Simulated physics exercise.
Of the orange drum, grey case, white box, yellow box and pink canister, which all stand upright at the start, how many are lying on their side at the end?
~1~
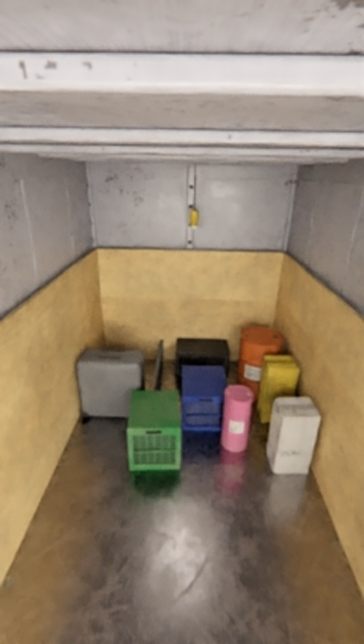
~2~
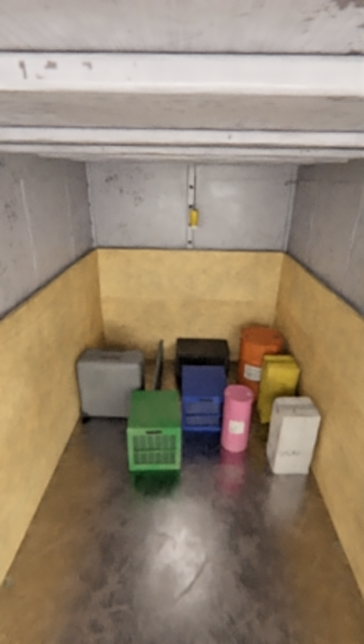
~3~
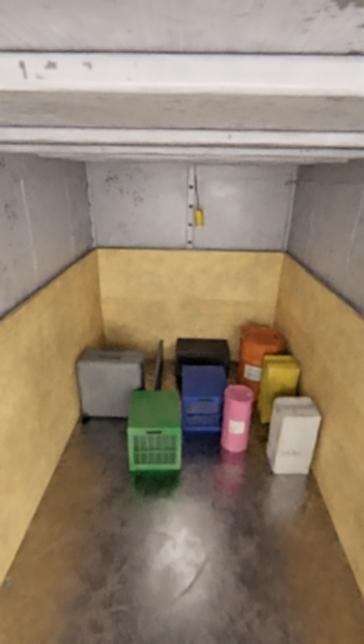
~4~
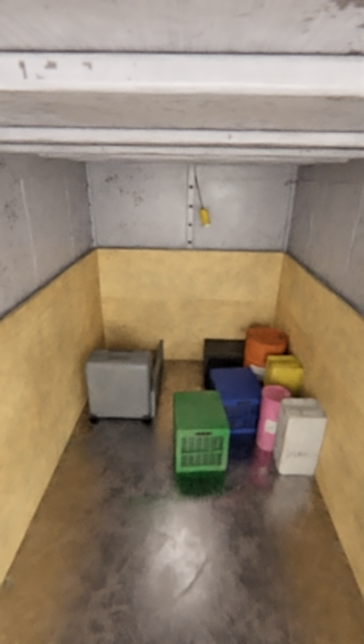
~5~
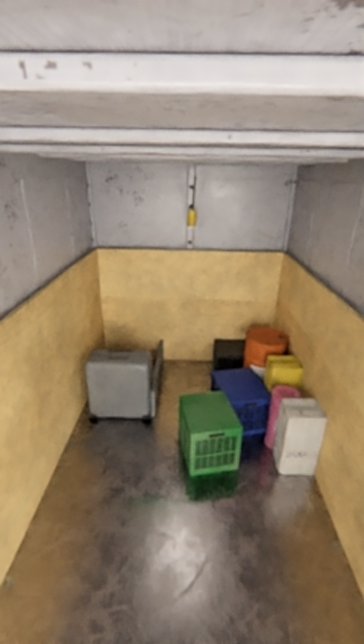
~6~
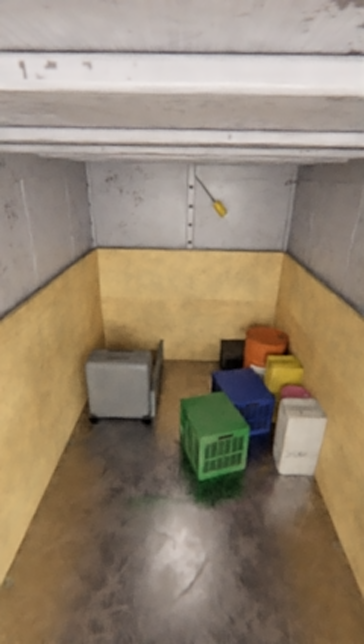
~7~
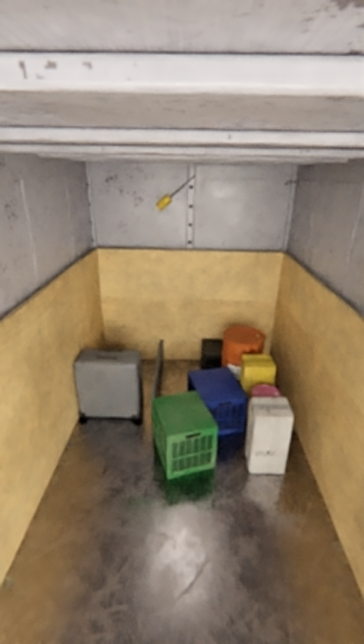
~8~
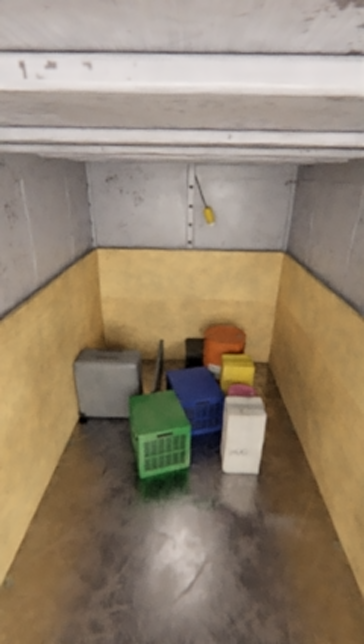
None of them are lying on their side. All five slide about but remain upright.
